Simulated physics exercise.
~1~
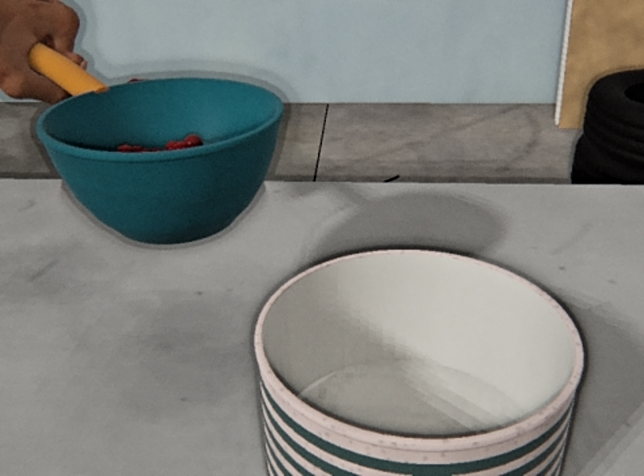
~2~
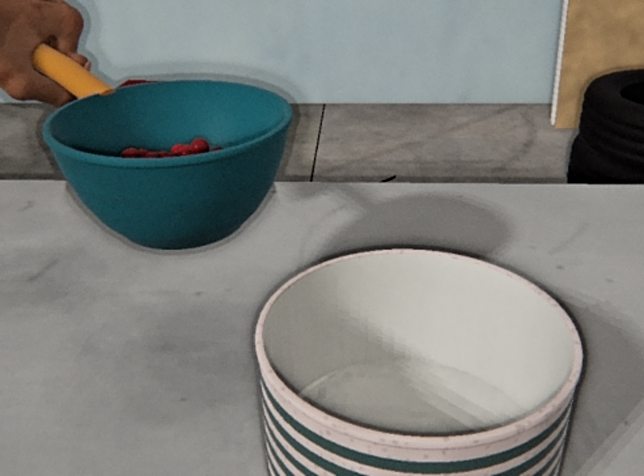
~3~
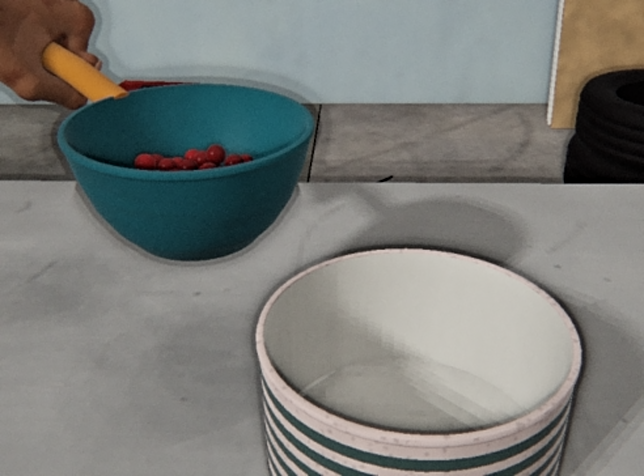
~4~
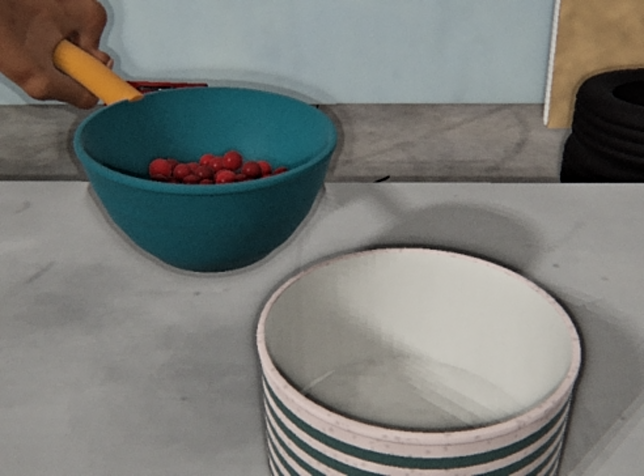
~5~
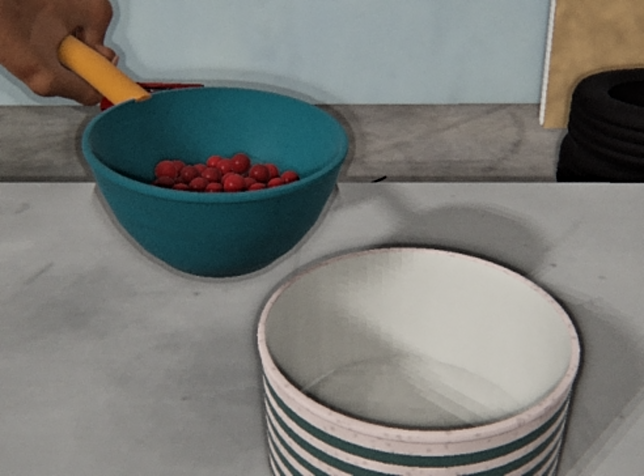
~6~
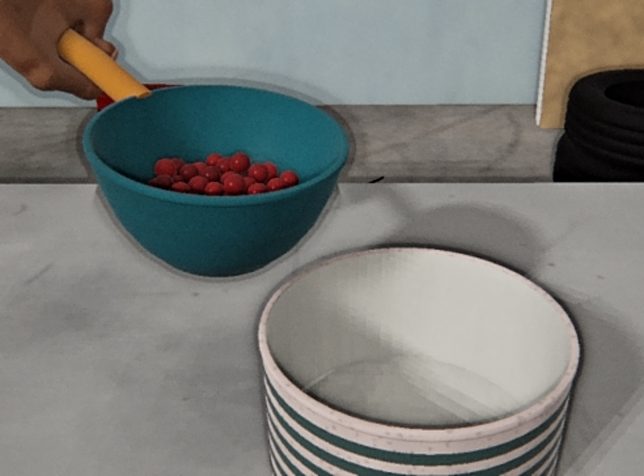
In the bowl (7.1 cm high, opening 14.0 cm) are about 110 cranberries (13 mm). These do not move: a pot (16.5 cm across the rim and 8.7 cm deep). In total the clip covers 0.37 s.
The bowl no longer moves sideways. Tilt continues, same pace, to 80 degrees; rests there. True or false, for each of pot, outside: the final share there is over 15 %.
Pot: True, outside everything: False.
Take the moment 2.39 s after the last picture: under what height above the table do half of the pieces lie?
Some 14 centimetres, I reckon.
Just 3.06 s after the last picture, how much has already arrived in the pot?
At that point, some 0 in a hundred have made it.
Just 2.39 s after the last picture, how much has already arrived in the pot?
Near 0 per cent so far.
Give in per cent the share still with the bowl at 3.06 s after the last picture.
Roughly 100 % of the load.
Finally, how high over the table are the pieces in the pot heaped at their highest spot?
Roughly 2.0 cm.
Then, 0.92 s after the last picture, tilt 31 degrees; bowl 100 %; middle of all pieces near (207, 190).
Then, 1.68 s after the last picture, tilt 50 degrees; bowl 100 %; middle of all pieces near (210, 185).
Then, 2.39 s after the last picture, tilt 68 degrees; bowl 100 %; middle of all pieces near (218, 191).
Then, 3.06 s after the last picture, tilt 80 degrees; bowl 100 %; middle of all pieces near (229, 201).
In the end, outside 0 %, bowl 70 %, pot 30 %.
